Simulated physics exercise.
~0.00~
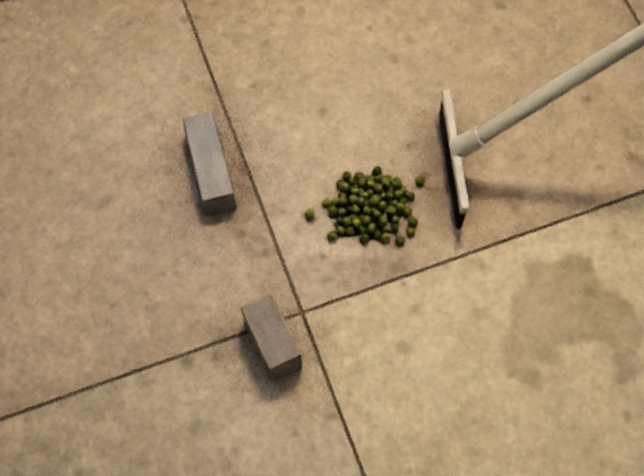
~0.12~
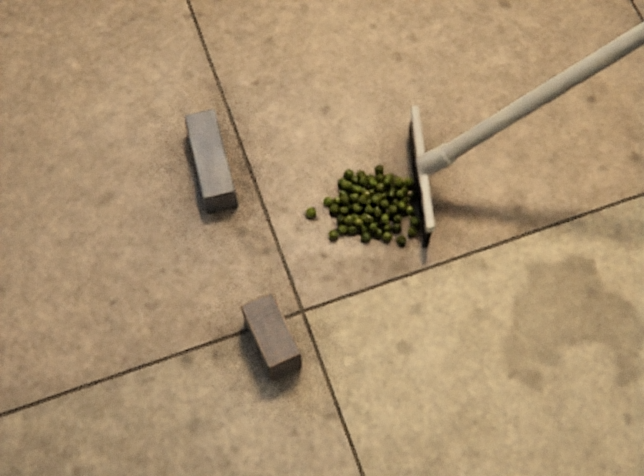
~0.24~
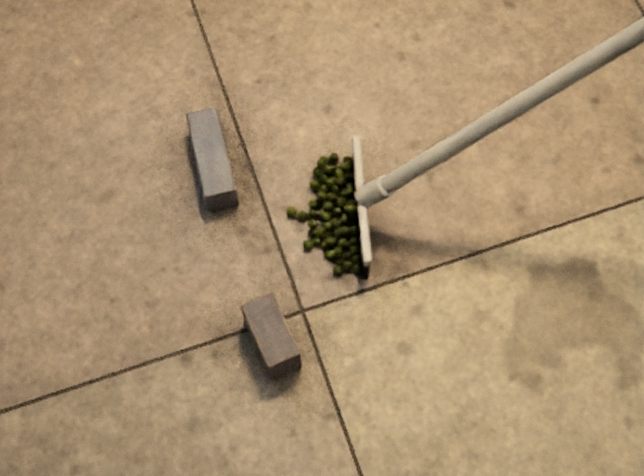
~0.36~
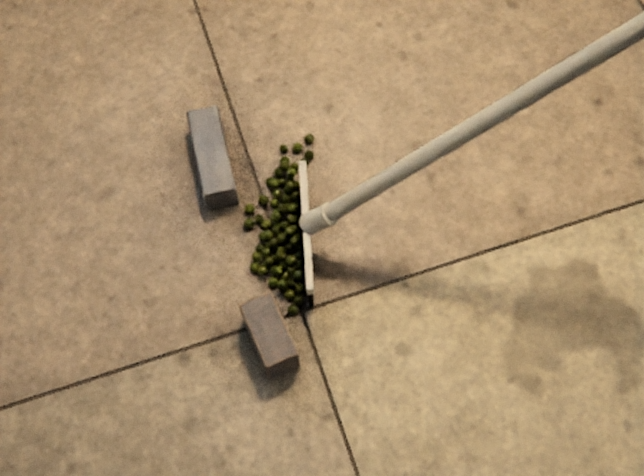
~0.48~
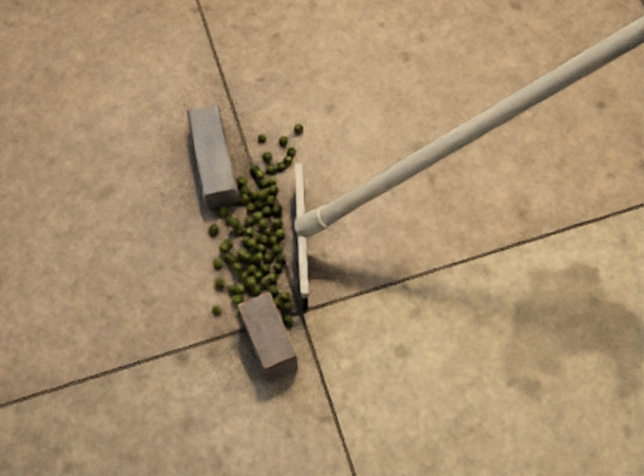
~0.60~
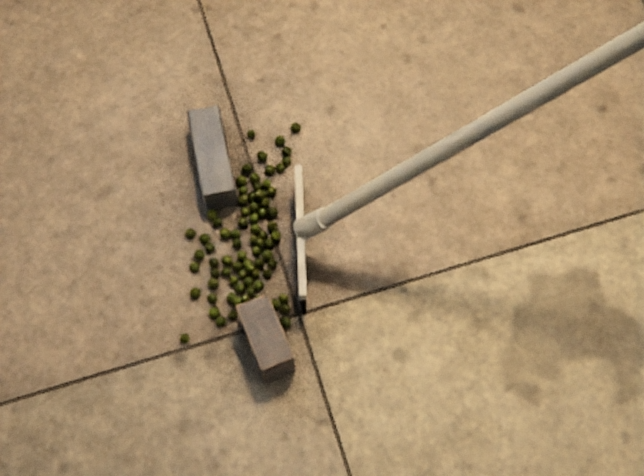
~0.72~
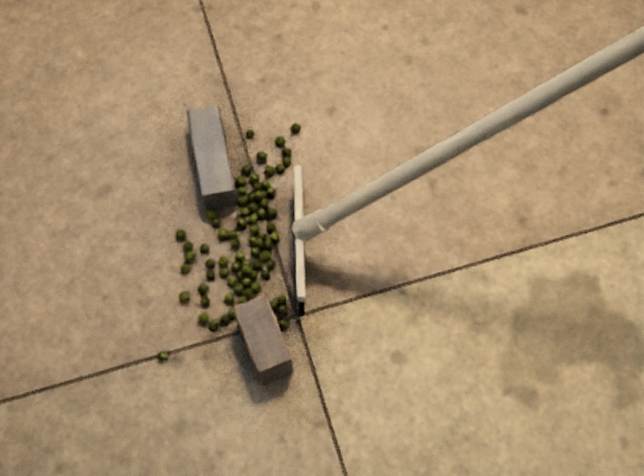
A pale squeegee on a long handle pushed a pile of small green olives leftwards across a stained tiled floor towards two grey blocks, then stopped just short of them, leaving some olives scattered through the gap and the rest before it.
